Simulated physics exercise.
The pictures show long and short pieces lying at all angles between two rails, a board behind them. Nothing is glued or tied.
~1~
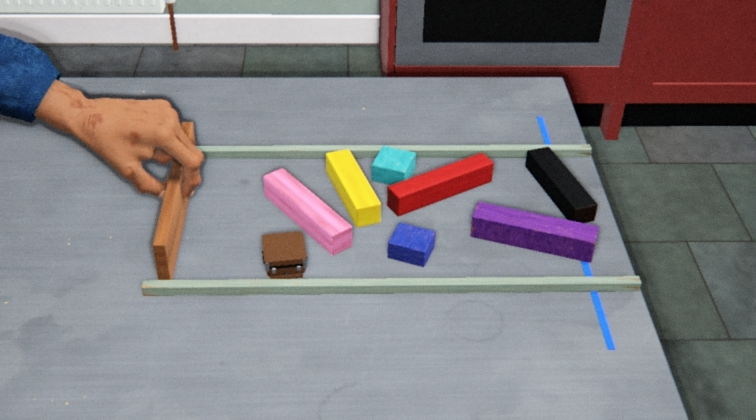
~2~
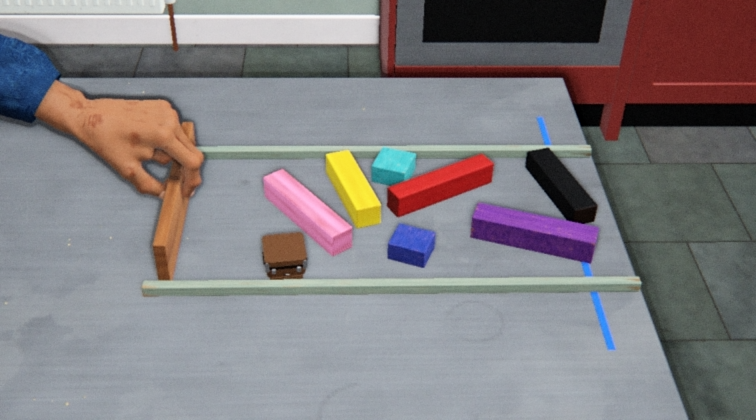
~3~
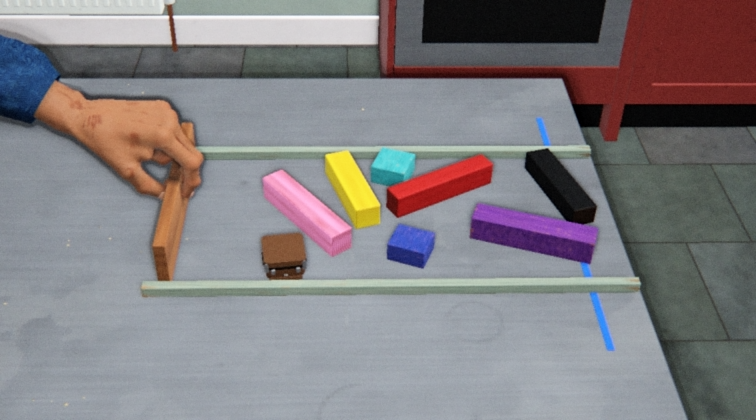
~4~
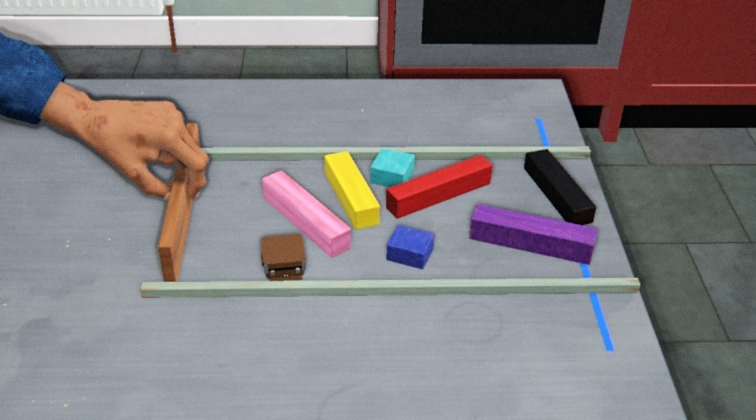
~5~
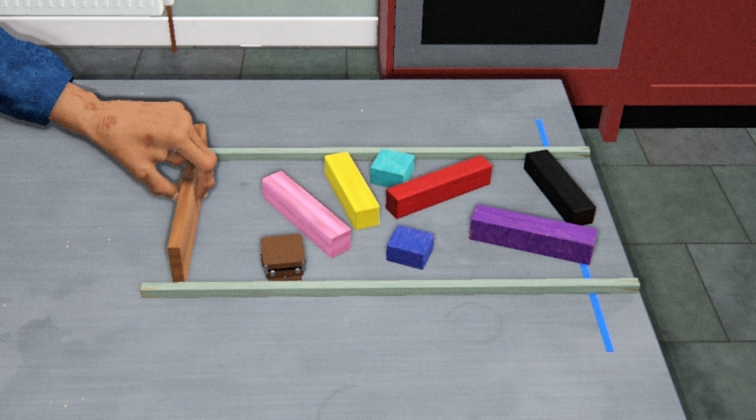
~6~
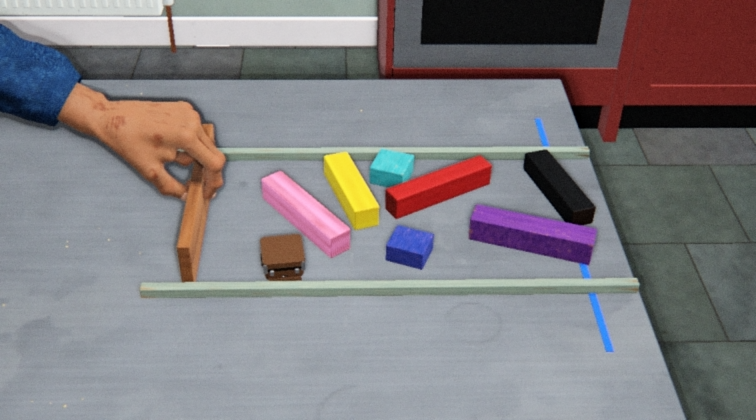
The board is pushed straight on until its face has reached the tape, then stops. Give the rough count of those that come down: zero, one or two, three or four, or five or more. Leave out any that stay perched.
Here the number that fall off is five or more.
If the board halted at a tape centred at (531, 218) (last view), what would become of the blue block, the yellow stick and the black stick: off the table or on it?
The blue block stays on, the yellow stick stays on, the black stick falls.
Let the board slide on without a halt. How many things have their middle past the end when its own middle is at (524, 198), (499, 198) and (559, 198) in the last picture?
In that order 2, 0 and 5.
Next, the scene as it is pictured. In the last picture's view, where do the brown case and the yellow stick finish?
Near (605, 259) and (597, 178).
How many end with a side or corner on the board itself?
The number is 2.
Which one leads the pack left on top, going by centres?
The yellow stick.
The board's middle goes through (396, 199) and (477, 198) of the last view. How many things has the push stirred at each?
At the one place 7, at the other 8.
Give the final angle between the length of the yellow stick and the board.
Roughly 25° out of line.
Soon after, none off yet; black stick at rest near (558, 187); purple bar at rest near (532, 234); red stick at rest near (439, 186).
Then, none off yet; black stick moved a little near (580, 185); purple bar moving near (538, 234); red stick moved about its own width near (522, 176).
Further on, none off yet; black stick moved a little near (614, 186); purple bar moved about its own width near (620, 241); red stick moved about its own width near (598, 166).
At rest, the number that fall off is five or more; fallen, turquoise block, blue block, red stick, purple bar and black stick.
